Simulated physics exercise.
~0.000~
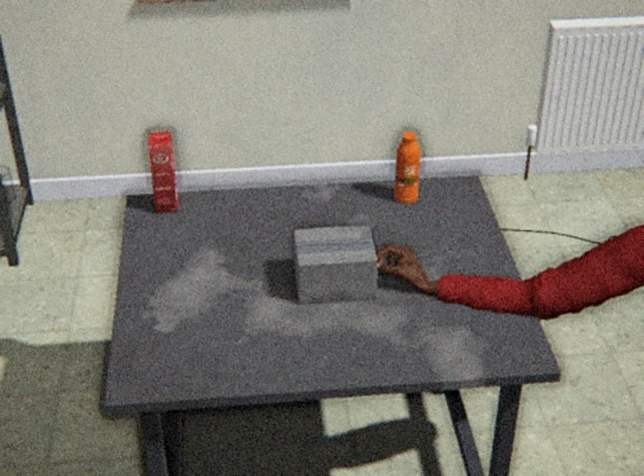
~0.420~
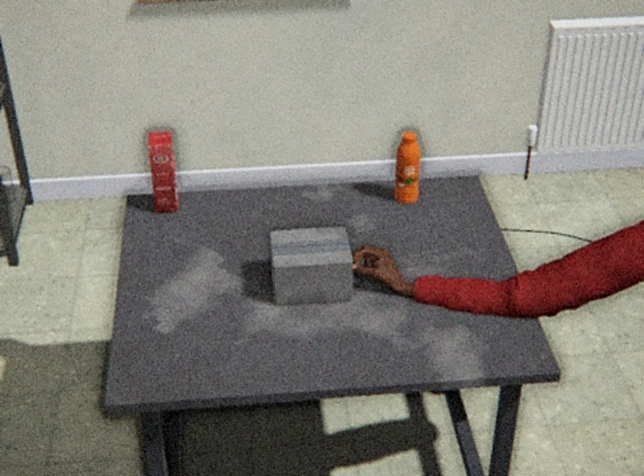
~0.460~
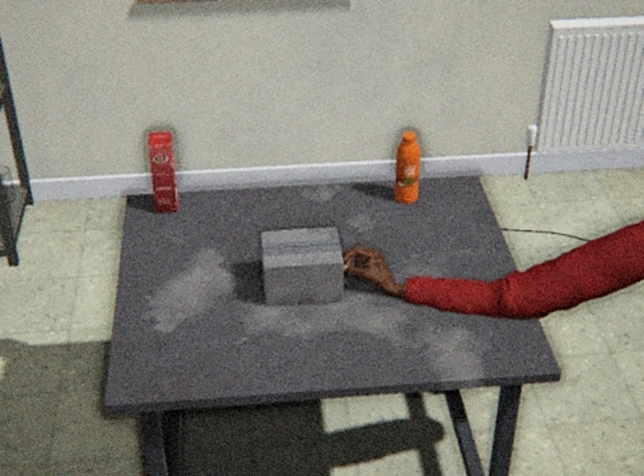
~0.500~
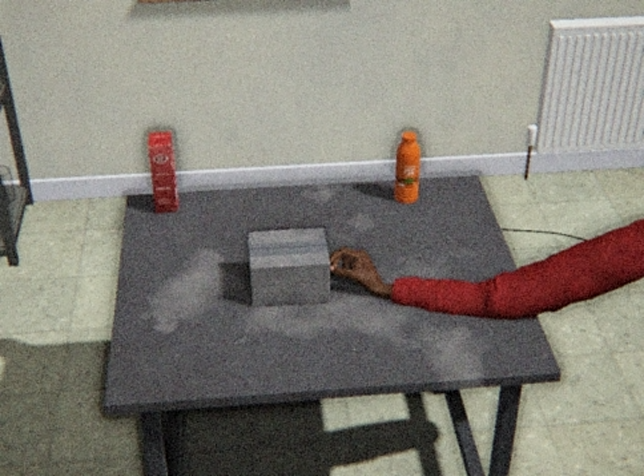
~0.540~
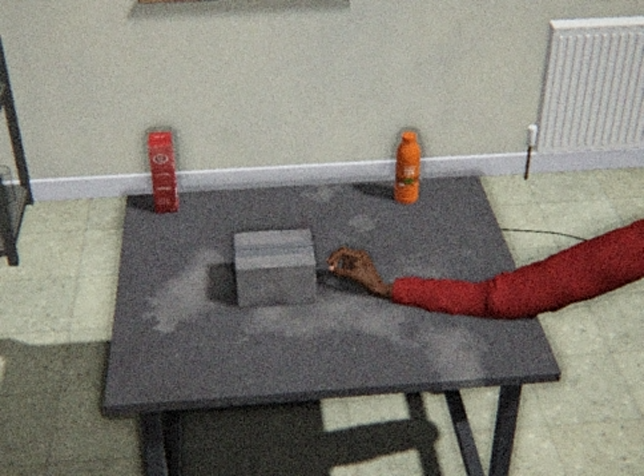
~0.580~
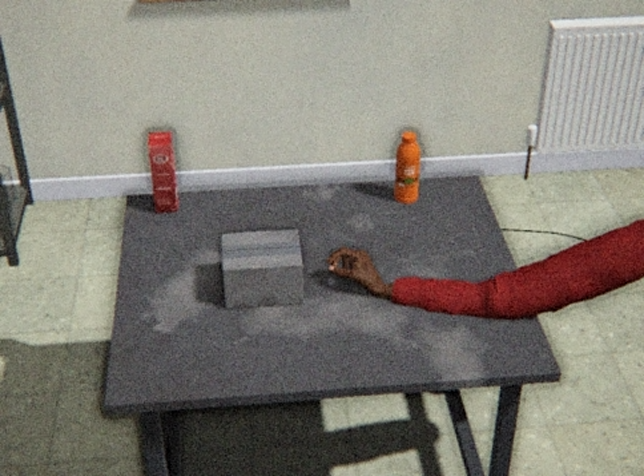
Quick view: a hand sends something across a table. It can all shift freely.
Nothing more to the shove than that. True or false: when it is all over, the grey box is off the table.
False.
Around 0.68 s, grey box displaced about its own width near (237, 270).
Around 0.78 s, grey box displaced about its own width near (221, 271).
Finally (1.3 s), moved from the start, grey box. Final places as the last picture's camera would see them, grey box near (215, 271).
